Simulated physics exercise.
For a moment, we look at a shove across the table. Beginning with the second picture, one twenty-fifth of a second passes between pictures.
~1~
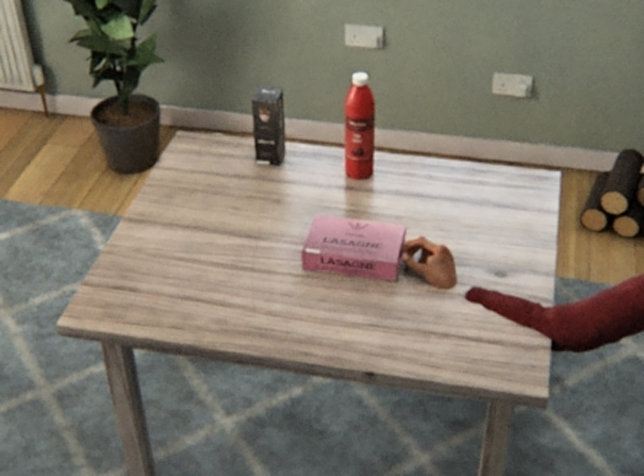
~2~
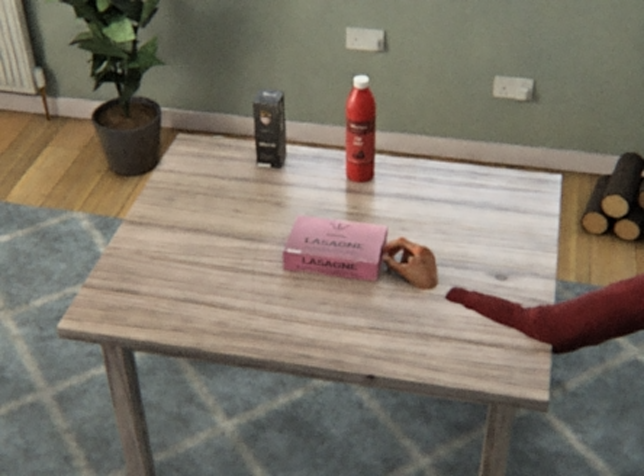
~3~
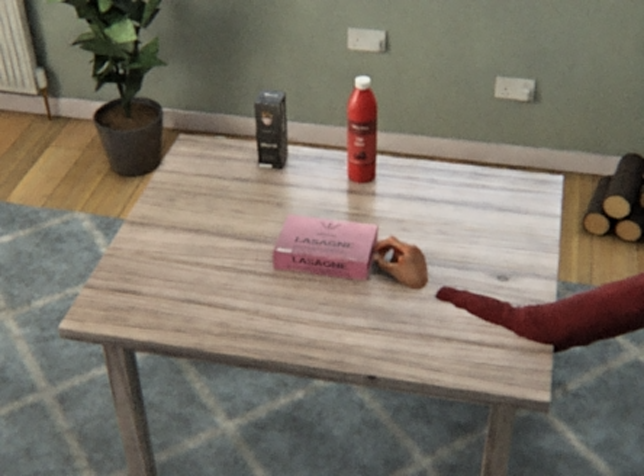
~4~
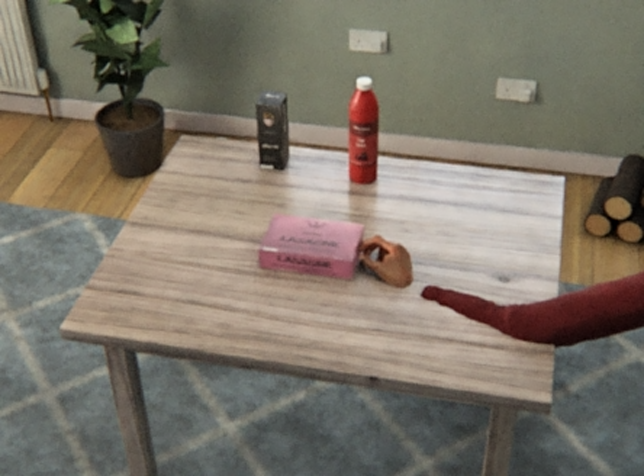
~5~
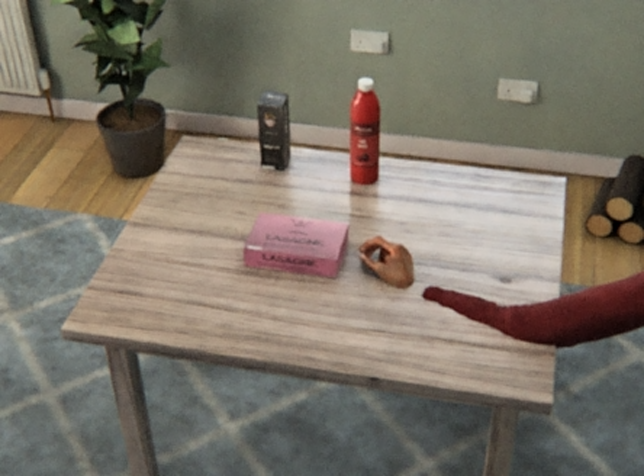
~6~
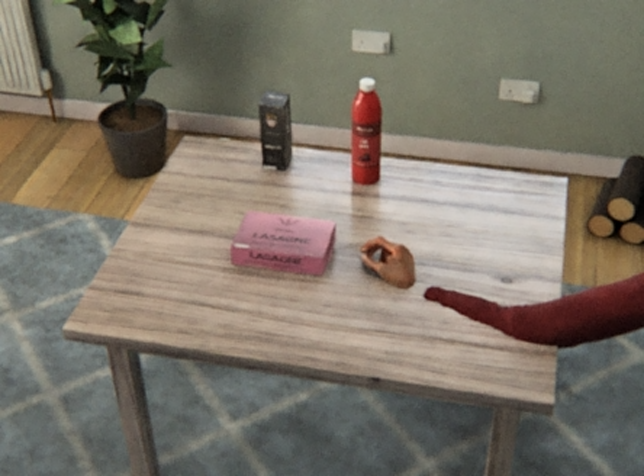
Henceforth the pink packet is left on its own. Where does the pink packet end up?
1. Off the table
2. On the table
2, on the table.
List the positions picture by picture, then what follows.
Under the hand; pink packet (354, 247), in the first picture.
Under the hand; pink packet (336, 247), in the second picture.
Under the hand; pink packet (326, 247), in the third picture.
Pink packet (312, 246), in the fourth picture.
Pink packet (297, 244) moved a little, in the fifth picture.
Pink packet (284, 242) moved a little, in the sixth picture.
Then, 0.10 s later than the last frame, pink packet moved about its own width near (258, 239).
Then, 0.20 s later than the last frame, pink packet moved about its own width near (246, 237).
When it is over, moved from the start, pink packet. End places, in pixels of the last picture, pink packet near (245, 237).
